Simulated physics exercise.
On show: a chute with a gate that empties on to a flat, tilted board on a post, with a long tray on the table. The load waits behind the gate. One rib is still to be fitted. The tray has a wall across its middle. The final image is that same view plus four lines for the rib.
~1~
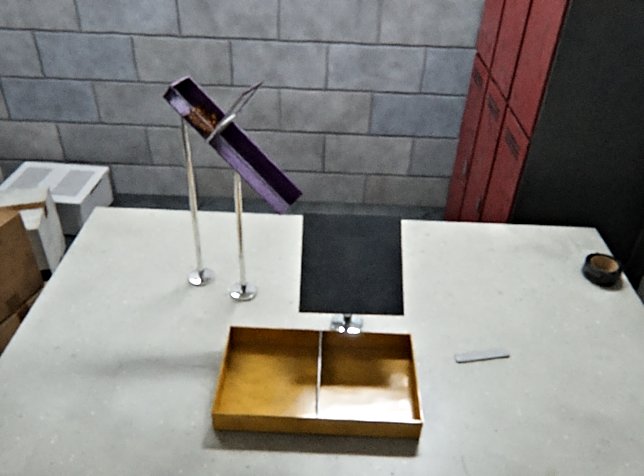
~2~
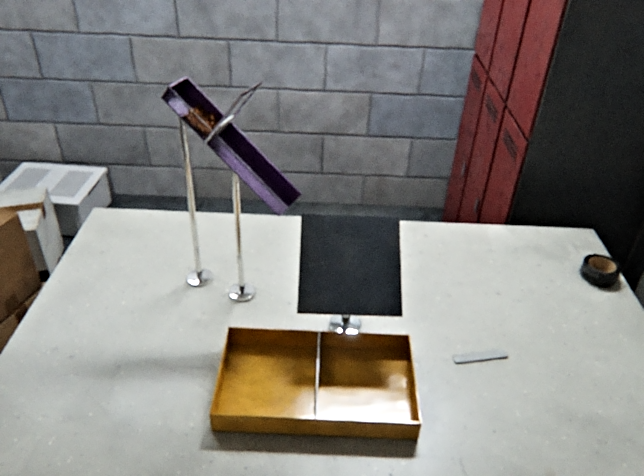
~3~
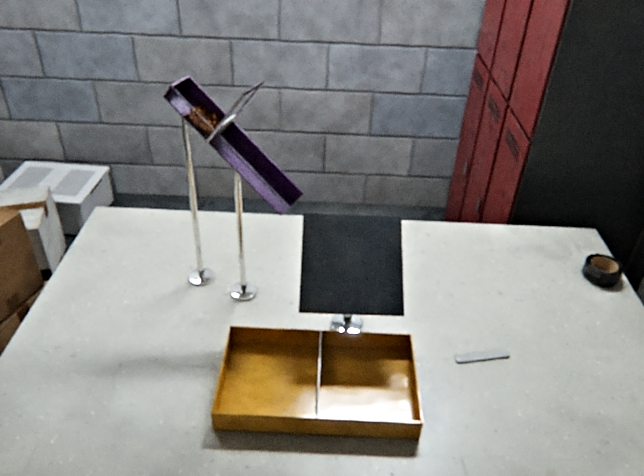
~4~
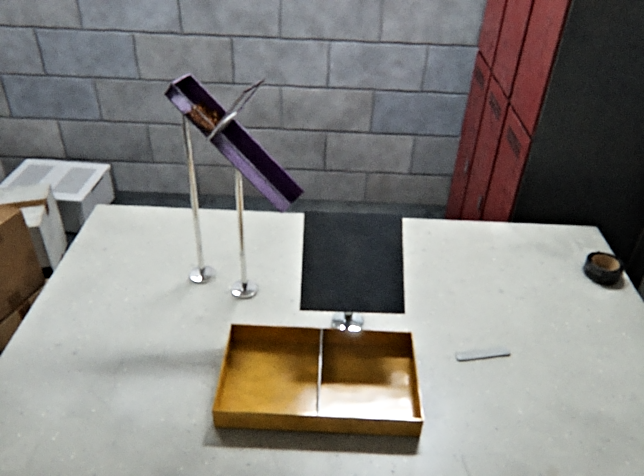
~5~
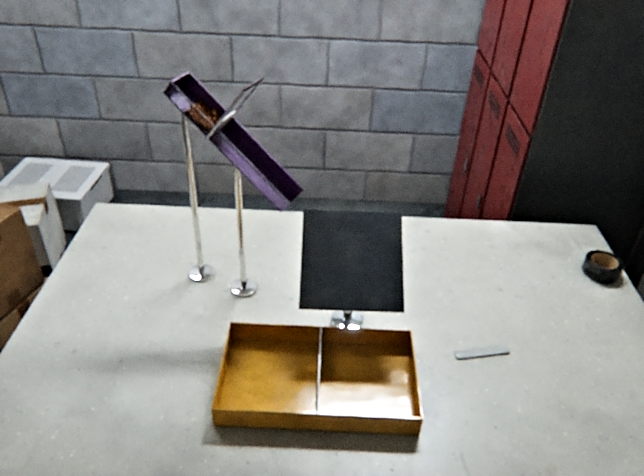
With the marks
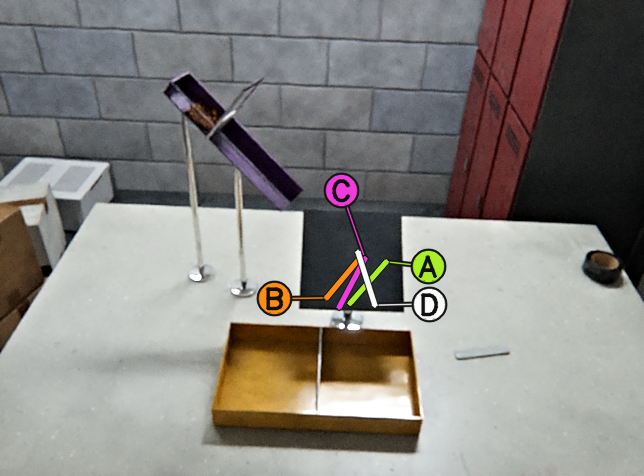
On a pale grey tabletop before a grey block wall, with red lockers at right and boxes at left, the view looks slightly down from the front. A purple chute on two thin posts slopes down to the right, brown bits behind its gate, near a black board on a post, a divided golden-brown tray, a small grey strip and dark tape. Nothing on the table moves; only the view shakes very slightly.
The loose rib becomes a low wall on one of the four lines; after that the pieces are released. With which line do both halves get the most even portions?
C is best.
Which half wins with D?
The right half.
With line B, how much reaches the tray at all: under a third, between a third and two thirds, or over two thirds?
Line B gives over two thirds.
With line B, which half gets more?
More lands on the left.
On the marked copy, line A from (386, 261) to (350, 303); line B from (361, 255) to (326, 297); line C from (364, 258) to (339, 307); line D from (357, 252) to (374, 305).
If A is chosen, of what is caught, a small share in the left half, the bulk in the right.
If B is chosen, of what is caught, the bulk in the left half, a small share in the right.
If C is chosen, of what is caught, close to two thirds in the left half, close to a third in the right.
If D is chosen, of what is caught, only a few in the left half, all but a few in the right.
